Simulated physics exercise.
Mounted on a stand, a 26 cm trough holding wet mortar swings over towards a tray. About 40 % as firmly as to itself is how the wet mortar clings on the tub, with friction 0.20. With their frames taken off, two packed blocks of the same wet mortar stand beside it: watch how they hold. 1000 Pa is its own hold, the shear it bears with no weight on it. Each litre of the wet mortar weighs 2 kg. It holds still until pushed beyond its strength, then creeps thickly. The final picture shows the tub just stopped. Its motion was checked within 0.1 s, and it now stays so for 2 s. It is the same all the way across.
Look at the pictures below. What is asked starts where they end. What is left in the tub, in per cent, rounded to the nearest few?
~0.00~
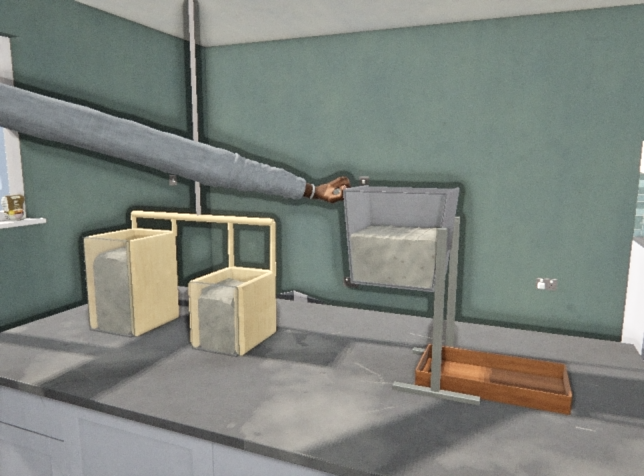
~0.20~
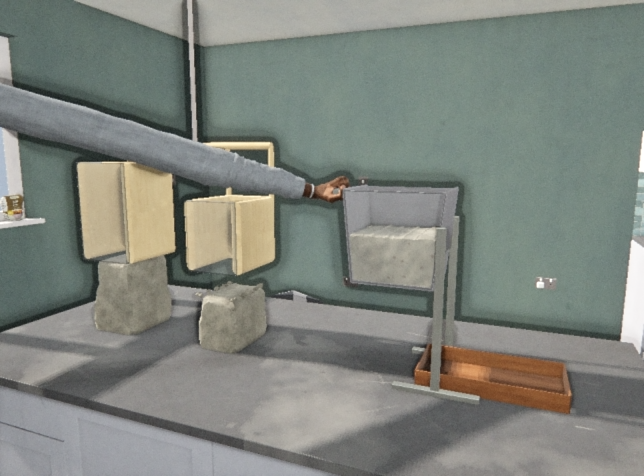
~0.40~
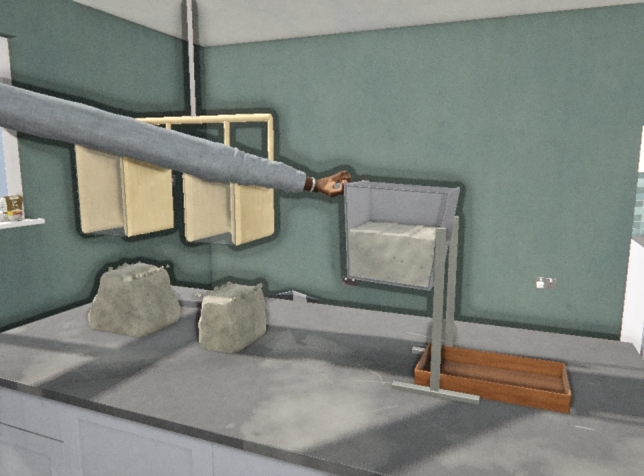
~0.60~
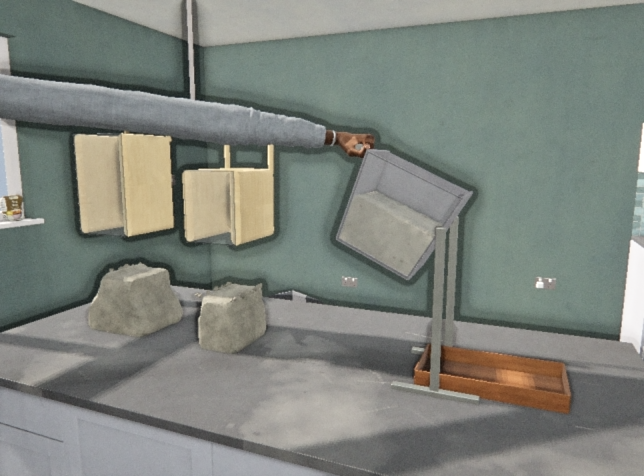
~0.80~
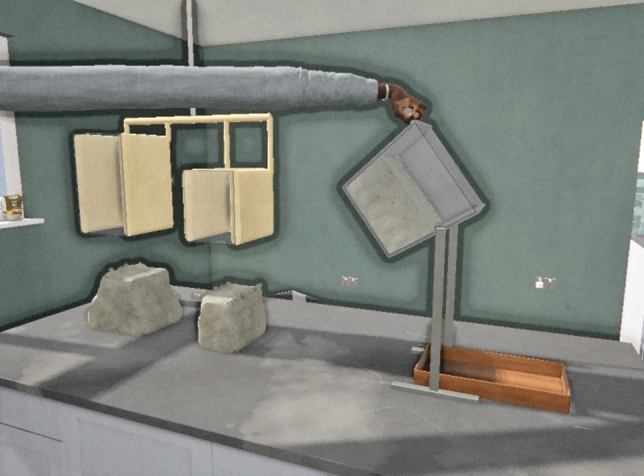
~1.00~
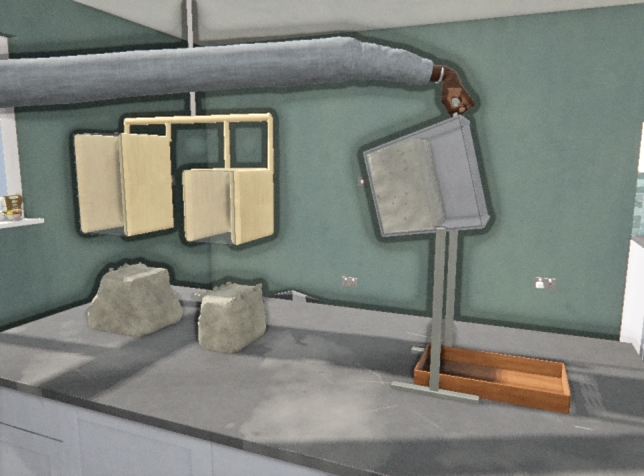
Around 100 in every hundred.
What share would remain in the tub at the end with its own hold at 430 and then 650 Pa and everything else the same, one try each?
Result: 100 % for the first case, 100 % for the second.
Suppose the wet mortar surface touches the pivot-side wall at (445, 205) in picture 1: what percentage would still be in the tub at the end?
In that case, around 100 percent.
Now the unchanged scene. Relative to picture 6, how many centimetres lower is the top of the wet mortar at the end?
Roughly 1 cm.
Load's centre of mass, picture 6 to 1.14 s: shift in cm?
I'd put the distance at about 1 centimetres.
After 1.14 s, the tub is at 76 degrees and holds 100 %.
After 1.31 s, the tub is at 76 degrees and holds 100 %.
After 1.48 s, the tub is at 76 degrees and holds 100 %.
After 1.65 s, the tub is at 76 degrees and holds 100 %.
After 3.00 s, at the end, the tub is at 76 degrees and holds 100 %.
